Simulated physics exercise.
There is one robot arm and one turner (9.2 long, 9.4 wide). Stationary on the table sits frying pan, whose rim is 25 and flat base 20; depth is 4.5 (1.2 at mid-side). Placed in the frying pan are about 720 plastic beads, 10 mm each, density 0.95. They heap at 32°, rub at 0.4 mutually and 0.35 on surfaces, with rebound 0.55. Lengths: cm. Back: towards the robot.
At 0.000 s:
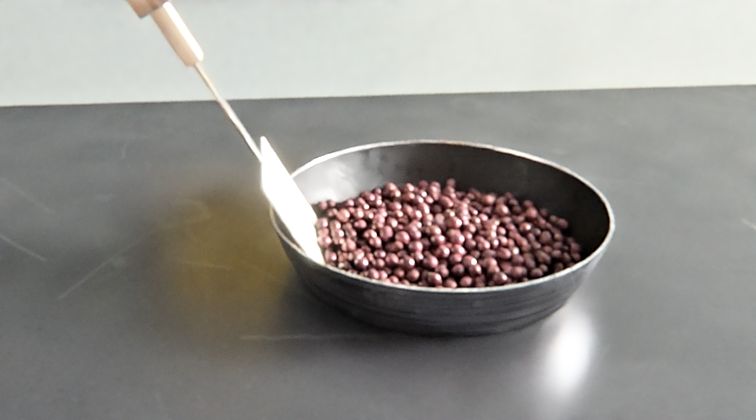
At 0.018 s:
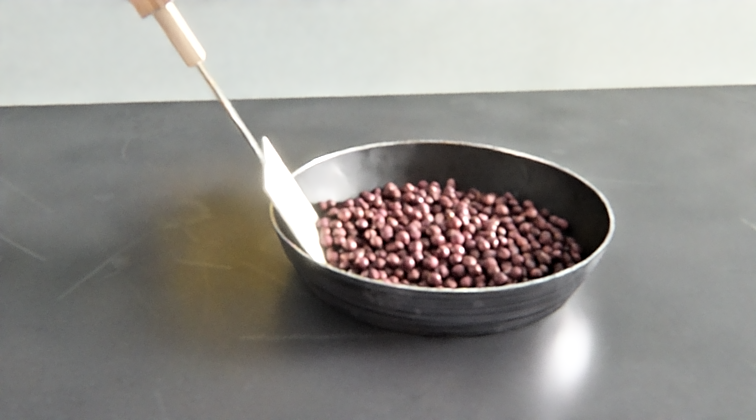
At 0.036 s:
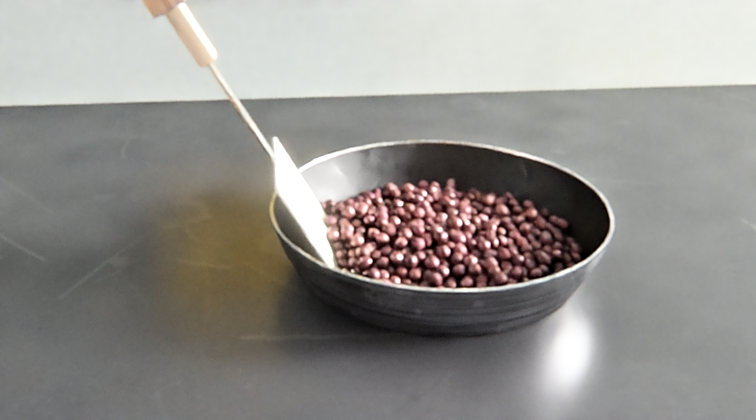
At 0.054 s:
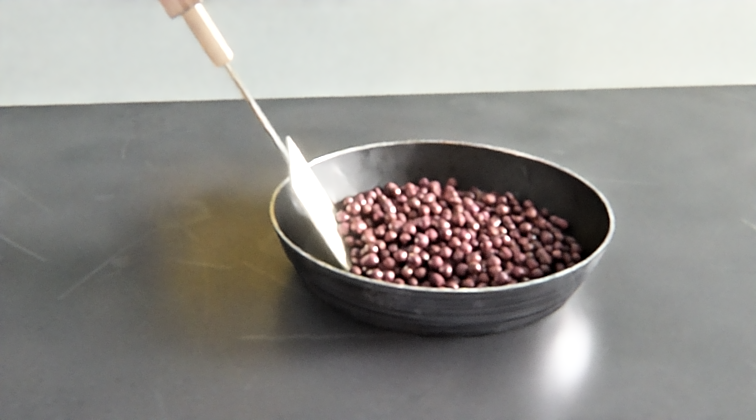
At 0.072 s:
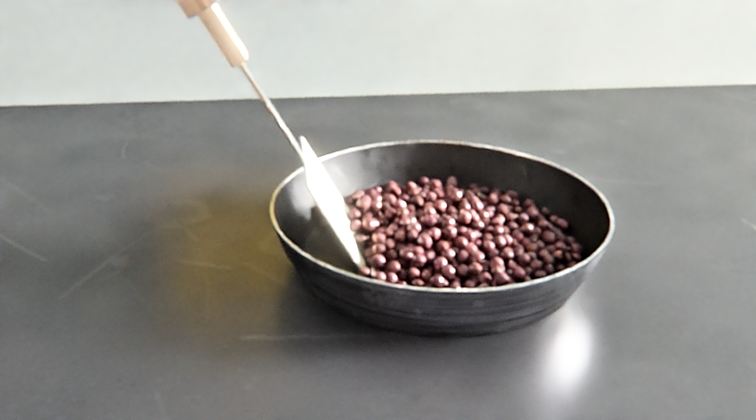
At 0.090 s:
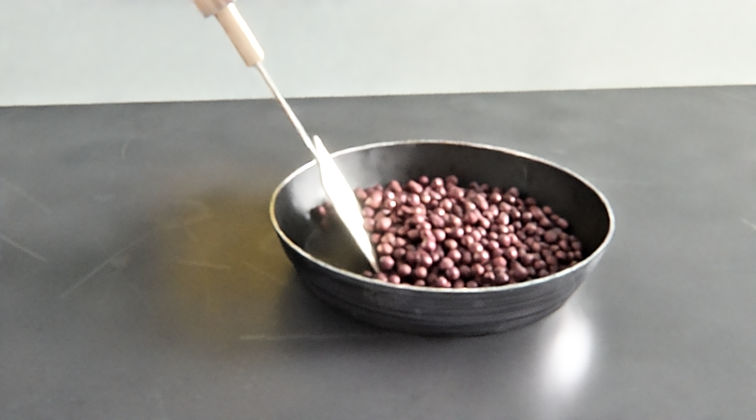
At first, a white turner held by a robot arm rests against the left inside edge of a dark frying pan holding a heap of shiny dark-red beads. The turner then slides steadily a short way right, pushing the nearby beads and baring some pan behind it, while the pan stays still.
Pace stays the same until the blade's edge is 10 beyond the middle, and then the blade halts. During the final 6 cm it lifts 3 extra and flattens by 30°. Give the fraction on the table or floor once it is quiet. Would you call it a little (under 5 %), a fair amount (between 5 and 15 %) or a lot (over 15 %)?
A lot, over 15 %.
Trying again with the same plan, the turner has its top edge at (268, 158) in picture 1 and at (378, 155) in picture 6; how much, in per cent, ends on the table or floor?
30 per cent.
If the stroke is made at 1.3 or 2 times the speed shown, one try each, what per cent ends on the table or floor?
First try around 25 %, second try around 30 %.
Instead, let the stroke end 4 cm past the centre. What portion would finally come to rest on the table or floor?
In that case around 0 per cent.
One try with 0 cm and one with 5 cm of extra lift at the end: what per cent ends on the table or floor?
Estimates, in order: 15 % then 20 %.
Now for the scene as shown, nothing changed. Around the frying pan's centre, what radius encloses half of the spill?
Roughly 22 centimetres.
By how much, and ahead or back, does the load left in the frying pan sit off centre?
Roughly 3.5 centimetres ahead.
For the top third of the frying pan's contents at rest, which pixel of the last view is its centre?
At about (530, 233).
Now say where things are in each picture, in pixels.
In the first picture, turner top edge at (262, 161), sloping 61°; upper third of the load around (433, 235), from x 320 to 575, top at y 185; 718 in the frying pan.
In the second picture, turner top edge at (264, 161), sloping 61°; upper third of the load around (433, 234), from x 320 to 575, top at y 185.
In the third picture, turner top edge at (275, 161), sloping 61°; upper third of the load around (425, 234), from x 320 to 575, top at y 185.
In the fourth picture, turner top edge at (290, 161), sloping 61°; upper third of the load around (427, 229), from x 320 to 575, top at y 185.
In the fifth picture, turner top edge at (304, 160), sloping 61°; upper third of the load around (435, 226), from x 320 to 575, top at y 180.
In the sixth picture, turner top edge at (319, 160), sloping 61°; upper third of the load around (438, 229), from x 320 to 580, top at y 180; 718 in the frying pan.
After 0.18 s, sloping 61°, highest piece 5 above the table; 718 in the frying pan.
After 0.28 s, sloping 50°, highest piece 6 above the table; 718 in the frying pan.
After 0.52 s, sloping 31°, highest piece 7 above the table; 556 in the frying pan, 158 on the table or floor, 4 on the blade or in flight.
After 1.57 s, sloping 31°, highest piece 4 above the table; 555 in the frying pan, 163 on the table or floor.
At rest, 555 in the frying pan, 163 on the table or floor. That is 23 % on the table or floor.
